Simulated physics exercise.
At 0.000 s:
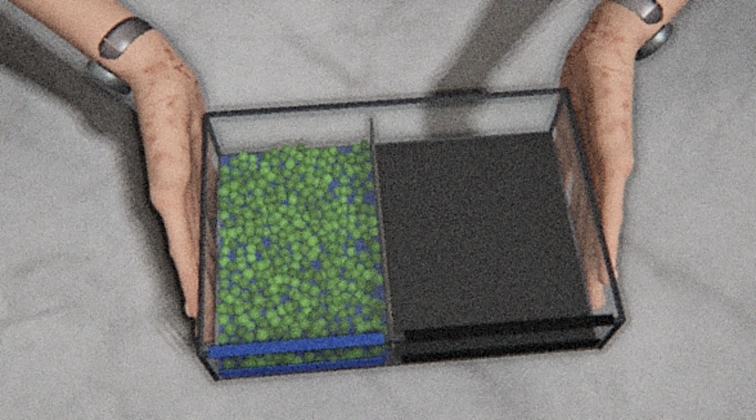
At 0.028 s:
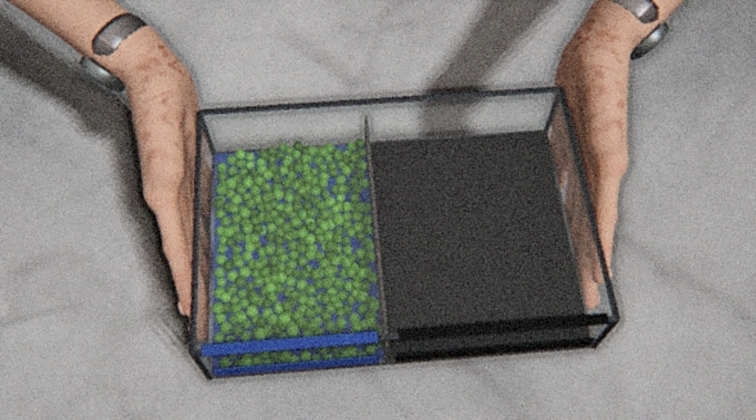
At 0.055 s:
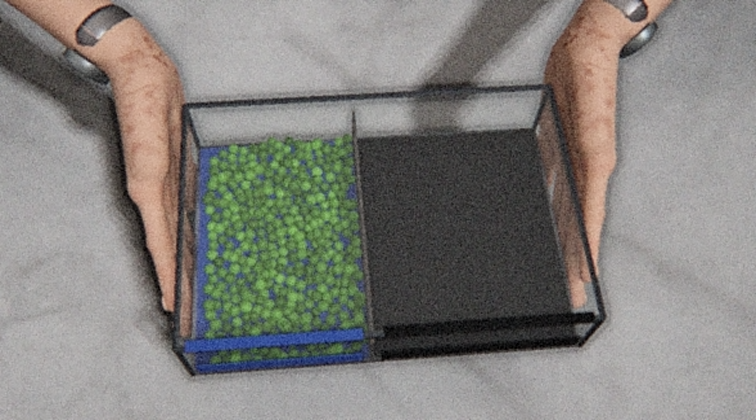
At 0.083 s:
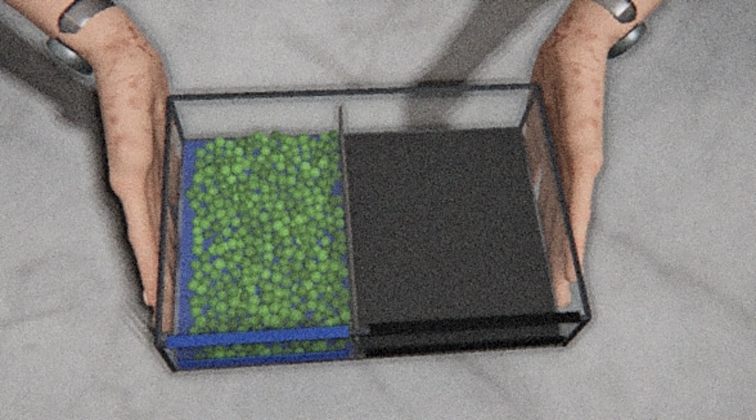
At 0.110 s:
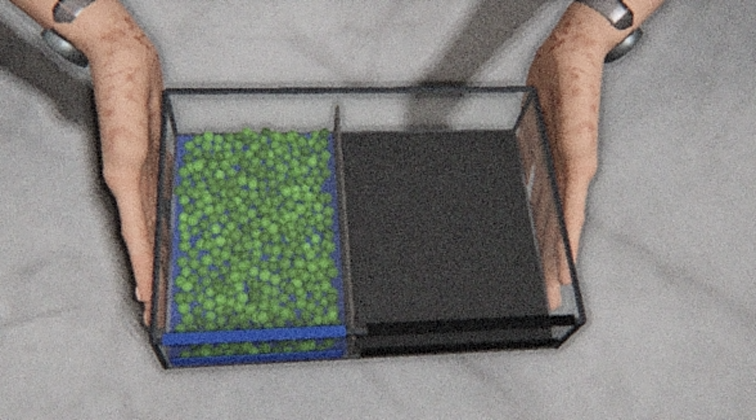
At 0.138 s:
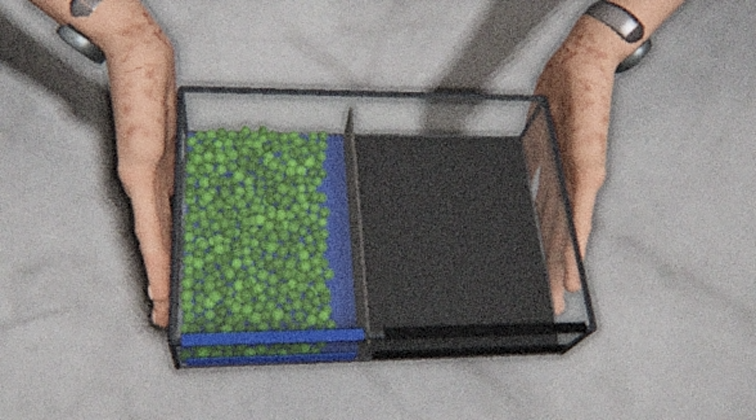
Two hands slide a clear box left, then right, as green peas bunch leftward inside.
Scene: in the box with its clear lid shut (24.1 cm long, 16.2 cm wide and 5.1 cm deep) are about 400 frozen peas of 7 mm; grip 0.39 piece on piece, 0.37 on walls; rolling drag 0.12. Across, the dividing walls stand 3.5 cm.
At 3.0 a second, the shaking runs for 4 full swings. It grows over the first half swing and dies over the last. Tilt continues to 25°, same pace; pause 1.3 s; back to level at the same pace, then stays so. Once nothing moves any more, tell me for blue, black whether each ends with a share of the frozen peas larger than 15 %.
Blue is a hit; black is a miss.
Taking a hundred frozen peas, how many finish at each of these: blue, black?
Final split - blue 90 per cent, black 10 per cent.
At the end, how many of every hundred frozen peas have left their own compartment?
Near 10 in a hundred.
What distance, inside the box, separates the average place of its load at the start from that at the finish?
The shift is roughly 4.5 cm.
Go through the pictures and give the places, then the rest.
The first frame shows box at (413, 340); tilt 0 degrees; moved 0.0 cm; blue 100 %.
The second frame shows box at (407, 339); tilt 0 degrees; moved 0.4 cm.
The third frame shows box at (393, 336); tilt 2 degrees; moved 1.4 cm.
The fourth frame shows box at (378, 334); tilt 3 degrees; moved 2.5 cm.
The fifth frame shows box at (375, 334); tilt 6 degrees; moved 2.8 cm; low side right.
The sixth frame shows box at (391, 337); tilt 9 degrees; moved 2.0 cm; low side right; blue 100 %. It turns about 120 degrees a second.
After 0.73 s, tilt 25 degrees; blue 95 %, black 5 %; middle of all pieces near (271, 230).
After 1.23 s, tilt 25 degrees; blue 90 %, black 10 %; middle of all pieces near (370, 255).
After 1.68 s, tilt 24 degrees; blue 90 %, black 10 %; middle of all pieces near (360, 254).
After 2.12 s, tilt 0 degrees; blue 90 %, black 10 %; middle of all pieces near (369, 261).
At rest (2.4 s), blue 90 %, black 10 %.
